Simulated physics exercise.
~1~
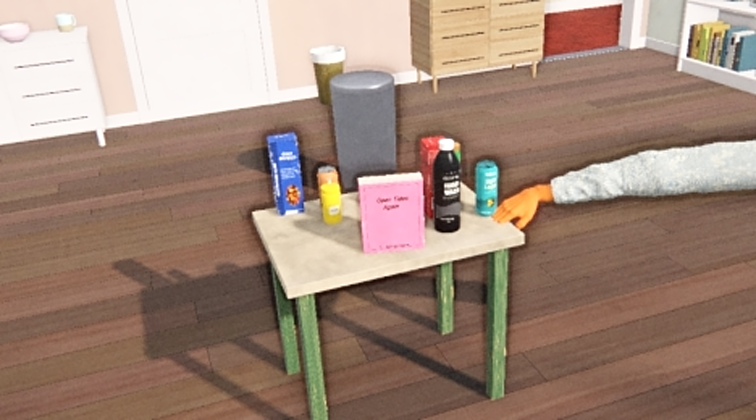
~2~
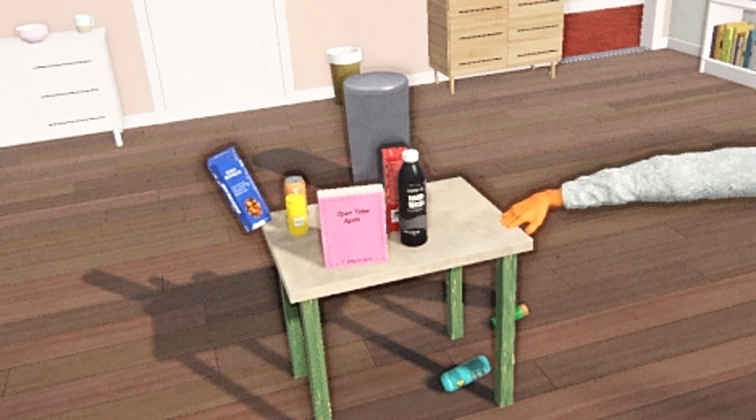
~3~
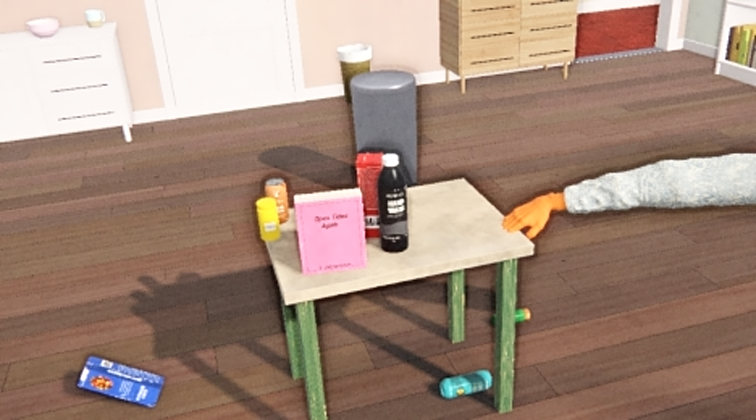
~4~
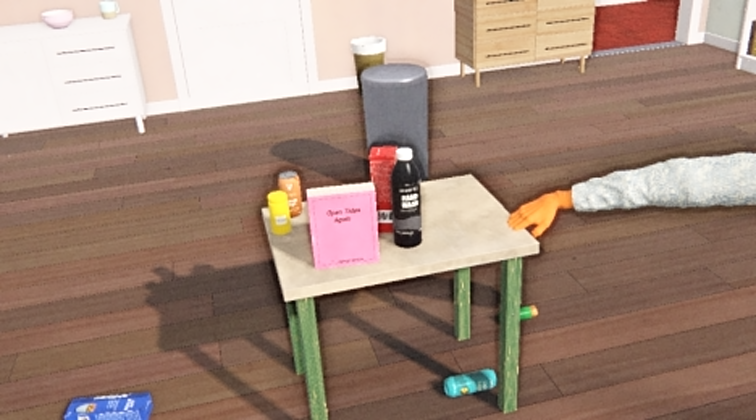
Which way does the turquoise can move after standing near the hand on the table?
The turquoise can moves down, dropping from the tabletop and ending up on its side on the floor.
